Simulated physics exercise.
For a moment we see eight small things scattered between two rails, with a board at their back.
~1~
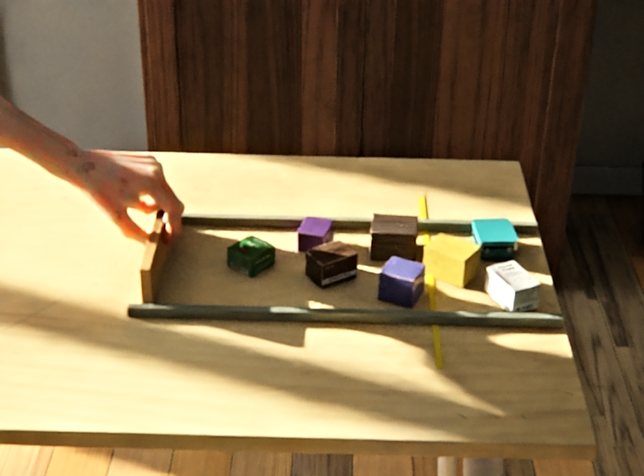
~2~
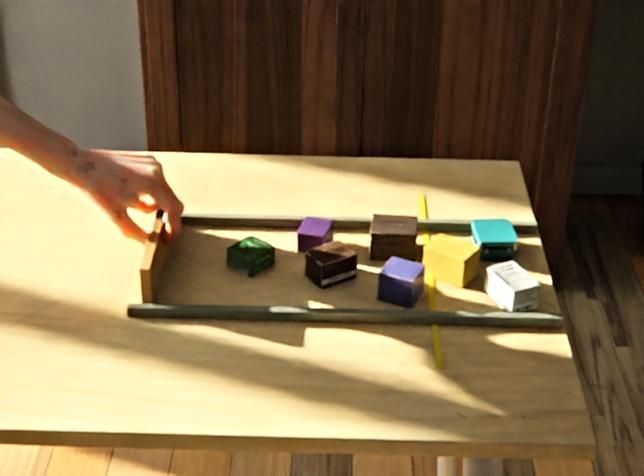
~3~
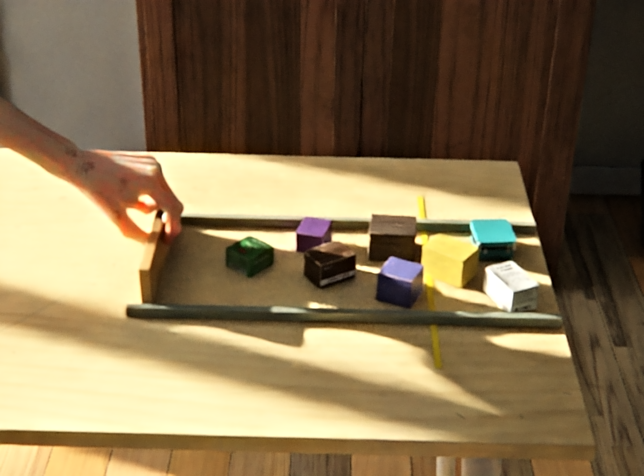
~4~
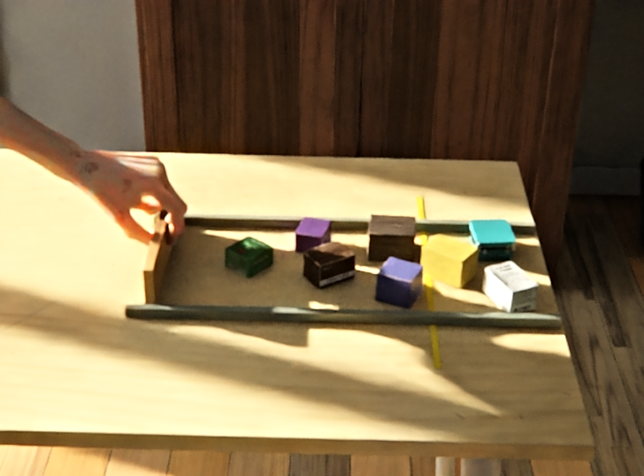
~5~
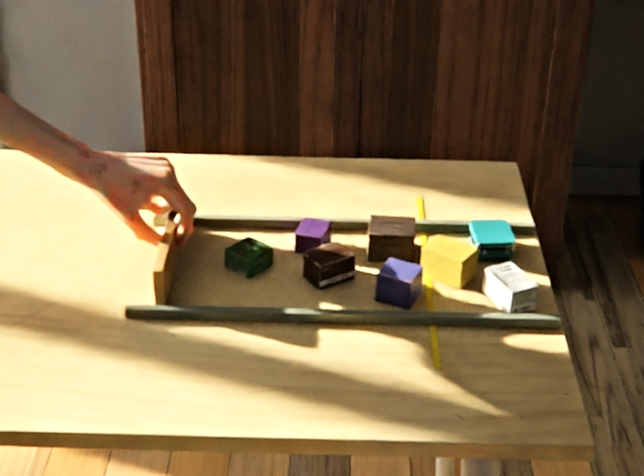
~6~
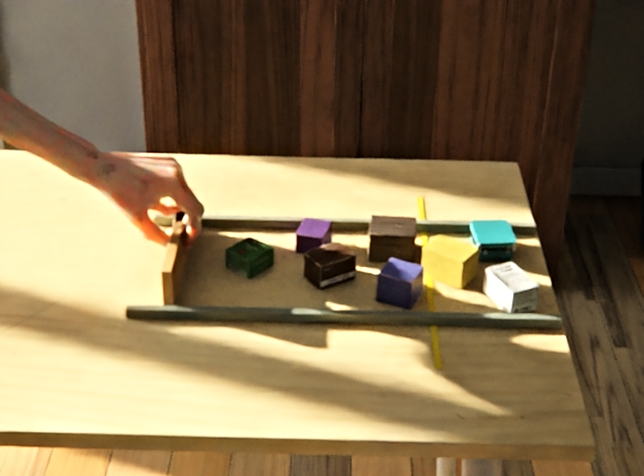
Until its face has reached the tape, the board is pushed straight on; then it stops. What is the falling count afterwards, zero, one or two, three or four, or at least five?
Afterwards the falling count is zero.
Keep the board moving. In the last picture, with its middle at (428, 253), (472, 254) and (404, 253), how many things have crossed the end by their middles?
Past-the-end tally - position 1: 0, position 2: 1, position 3: 0.
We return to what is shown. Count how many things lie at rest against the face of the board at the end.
That makes 4.
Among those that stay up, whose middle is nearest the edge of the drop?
Answer: The turquoise case.
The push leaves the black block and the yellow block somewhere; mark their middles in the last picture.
You'll see the black block at (480, 236), with the yellow block at (487, 263).
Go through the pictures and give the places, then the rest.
In the first picture, white box (512, 288); turquoise case (494, 240); yellow block (452, 260); board (159, 246); tape (429, 272).
In the second picture, turquoise case (493, 240); green box (251, 256).
In the third picture, yellow block (450, 260); black block (392, 238).
In the fourth picture, white box (510, 288); brown box (329, 265).
In the fifth picture, turquoise case (491, 241); purple block (313, 237).
In the sixth picture, white box (511, 288); turquoise case (492, 241); yellow block (450, 261); board (179, 247); tape (428, 273).
A little later, none off yet; white box at rest near (511, 288); turquoise case at rest near (492, 241); yellow block at rest near (450, 261).
Next, none off yet; white box at rest near (511, 288); turquoise case at rest near (492, 241); yellow block at rest near (454, 262).
When it is over, the number that fall off is zero.
